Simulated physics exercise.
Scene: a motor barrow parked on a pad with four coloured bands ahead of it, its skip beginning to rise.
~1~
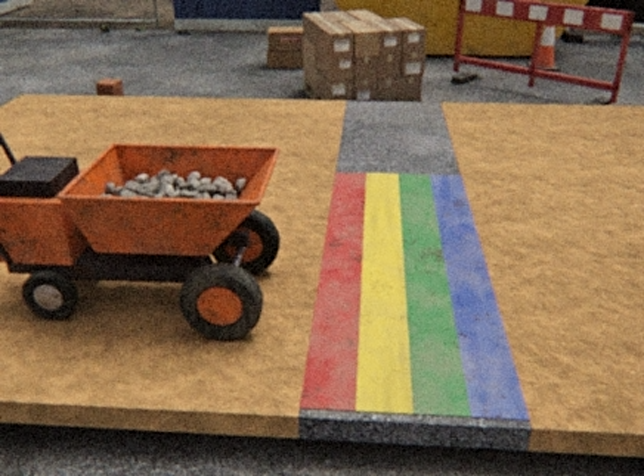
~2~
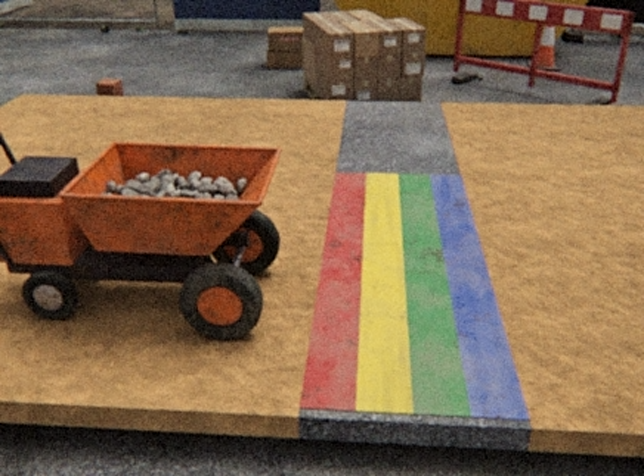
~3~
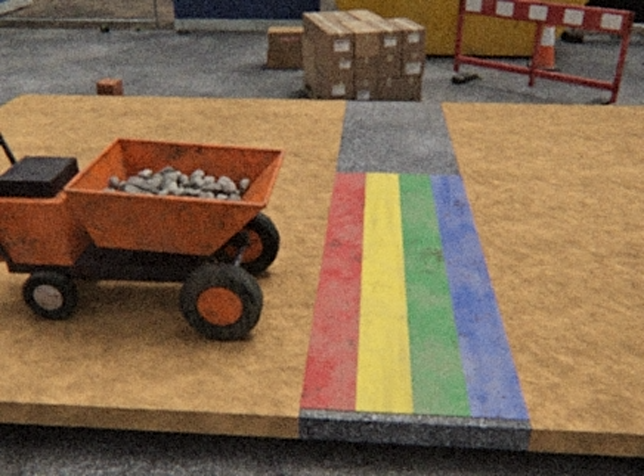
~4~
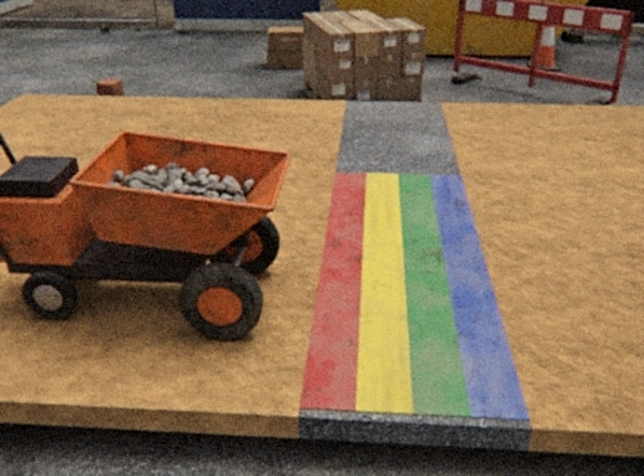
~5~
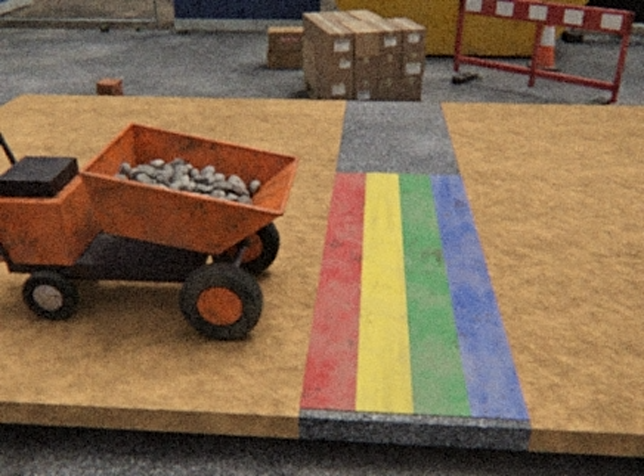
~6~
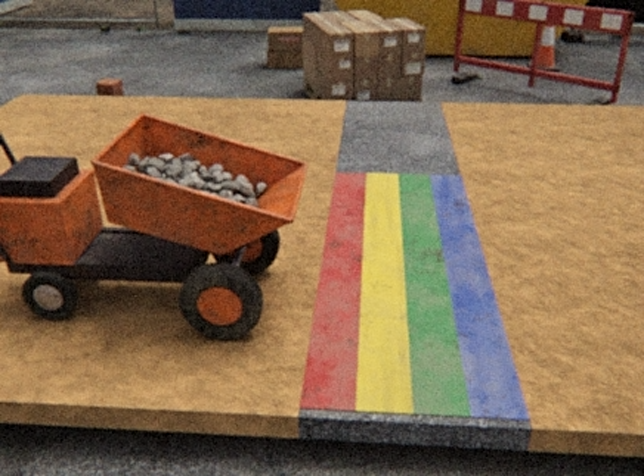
An orange motor barrow's skip full of stones slowly tilts up toward the right.
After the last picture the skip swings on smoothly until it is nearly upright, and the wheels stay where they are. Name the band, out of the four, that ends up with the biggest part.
The yellow band.
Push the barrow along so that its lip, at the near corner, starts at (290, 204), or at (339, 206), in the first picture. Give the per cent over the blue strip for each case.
Try 1: 20 %. Try 2: 30 %.
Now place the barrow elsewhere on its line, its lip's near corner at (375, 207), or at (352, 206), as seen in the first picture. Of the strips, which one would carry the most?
To begin with the strip in blue, and after that the blue one.
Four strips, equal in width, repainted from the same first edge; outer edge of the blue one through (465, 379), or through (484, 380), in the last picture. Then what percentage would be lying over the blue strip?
I'd say some 20 % for the first and some 10 % for the second.
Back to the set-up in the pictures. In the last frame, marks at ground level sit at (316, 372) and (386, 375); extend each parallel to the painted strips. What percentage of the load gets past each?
In order: 90 per cent, then 50 per cent.
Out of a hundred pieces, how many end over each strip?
Here's the split: Red strip gets 15 %, yellow strip 40 %, green strip 20 %, blue strip 10 %.
Shortly afterwards, skip tipped steeply; the whole lot in the skip.
Next, skip tipped right over; near two thirds in the skip; a little over the red strip; near a quarter over the yellow strip.
Some moments later, skip tipped right over; a little in the skip; a little over the red strip; near a third over the yellow strip; near a quarter over the green strip; a little over the blue strip; only a few off the paint.
In the end, skip tipped right over; a little in the skip; a little over the red strip; near a third over the yellow strip; near a quarter over the green strip; a little over the blue strip; only a few off the paint.
